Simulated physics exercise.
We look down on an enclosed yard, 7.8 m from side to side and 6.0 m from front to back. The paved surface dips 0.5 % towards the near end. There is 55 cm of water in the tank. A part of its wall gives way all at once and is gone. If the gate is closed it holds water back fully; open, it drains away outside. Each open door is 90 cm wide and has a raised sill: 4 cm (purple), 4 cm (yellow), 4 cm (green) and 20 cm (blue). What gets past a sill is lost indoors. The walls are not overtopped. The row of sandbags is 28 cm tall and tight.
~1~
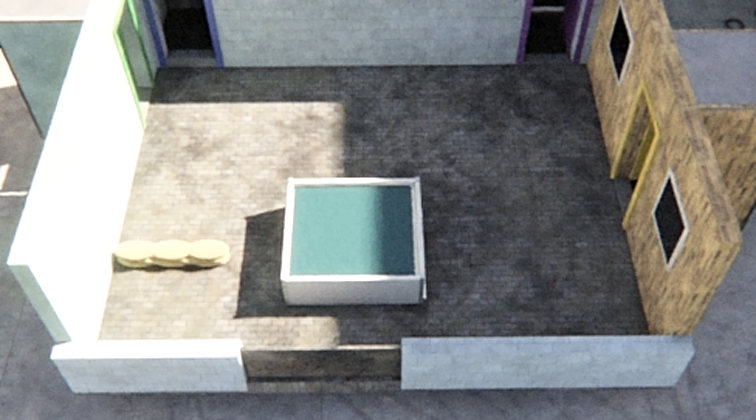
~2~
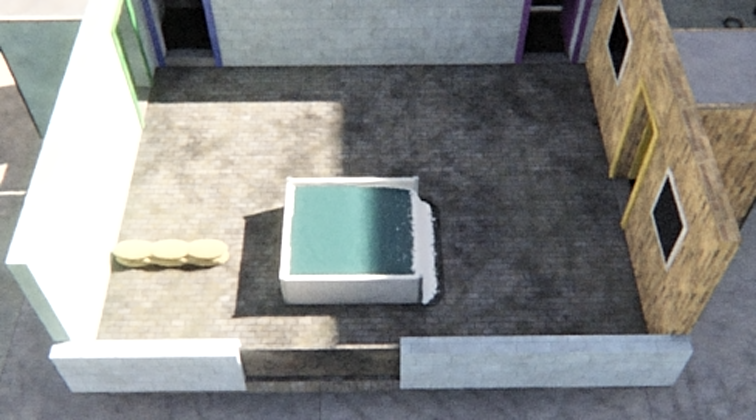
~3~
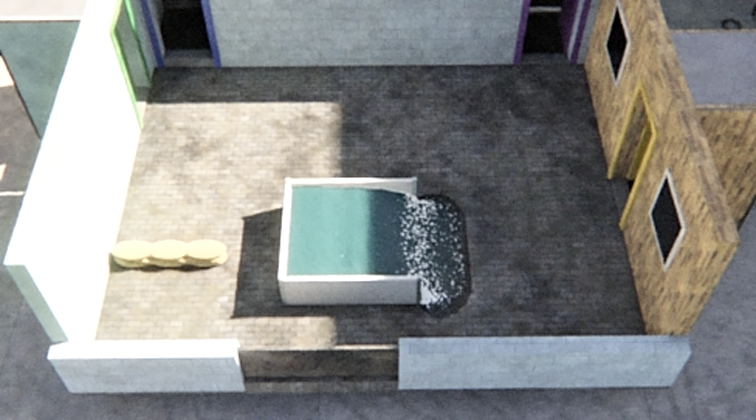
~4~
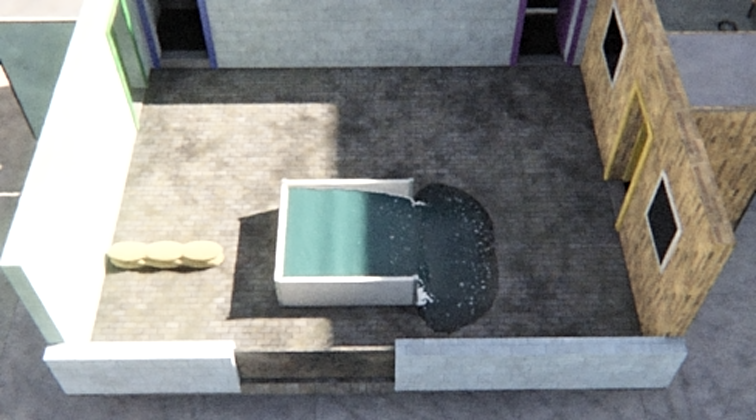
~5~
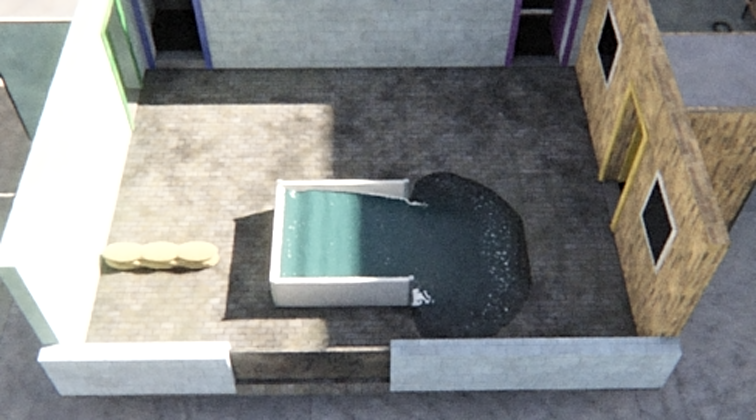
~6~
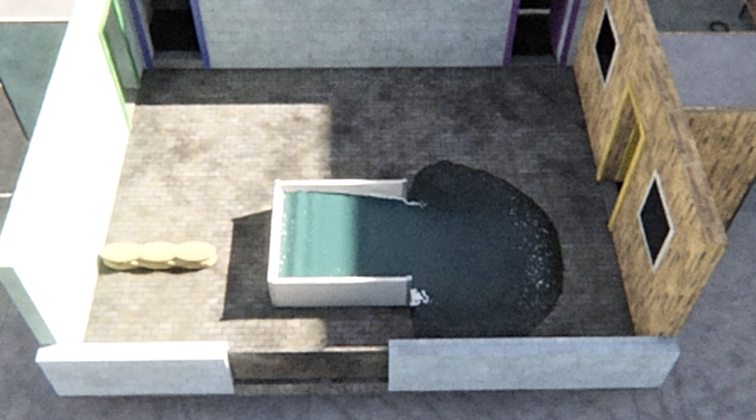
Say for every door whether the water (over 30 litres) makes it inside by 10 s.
Door by door: At the purple door it passes the limit; at the yellow door it goes over the limit; at the green door it does not reach the limit; at the blue door it stays under the limit.
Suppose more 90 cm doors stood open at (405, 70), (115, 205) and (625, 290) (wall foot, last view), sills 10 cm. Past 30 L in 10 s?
In that order: Not over, under, past it.
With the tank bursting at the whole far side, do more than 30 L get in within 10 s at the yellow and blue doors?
Then: Yellow not over, blue below.
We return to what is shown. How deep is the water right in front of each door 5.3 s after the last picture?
Depths in cm: Purple 11, yellow 7, green 0, blue 0.
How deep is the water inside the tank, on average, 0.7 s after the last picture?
Roughly 28 cm on average.
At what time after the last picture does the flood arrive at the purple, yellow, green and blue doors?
Purple 2.4 s, yellow 0.4 s, green not in the 10 s, blue 8.5 s.
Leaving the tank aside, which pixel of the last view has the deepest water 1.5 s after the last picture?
Near (630, 363).
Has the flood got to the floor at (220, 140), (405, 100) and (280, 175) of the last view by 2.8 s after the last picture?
In that order: Still dry, still dry, not reached.
Then, 0.7 s after the last picture water covers 25 % of the floor and is deepest (22 cm) near (416, 278); purple door not reached, yellow door 10 cm at the sill, 8 L in, green door not reached, blue door not reached.
Then, 1.5 s after the last picture water covers 30 % of the floor and is deepest (36 cm) near (630, 363); purple door not reached, yellow door 19 cm at the sill, 72 L in, green door not reached, blue door not reached.
Then, 2.8 s after the last picture water covers 30 % of the floor and is deepest (19 cm) near (617, 364); purple door 9 cm at the sill, 3 L in, yellow door 14 cm at the sill, 169 L in, green door not reached, blue door not reached.
Then, 5.3 s after the last picture water covers 50 % of the floor and is deepest (12 cm) near (555, 74); purple door 11 cm at the sill, 69 L in, yellow door 7 cm at the sill, 227 L in, green door not reached, blue door not reached.
Then, 9.3 s after the last picture water covers 80 % of the floor and is deepest (7 cm) near (92, 303); purple door 5 cm at the sill, 122 L in, yellow door 3 cm at the sill, 236 L in, green door not reached, blue door 2 cm at the sill, 0 L in.
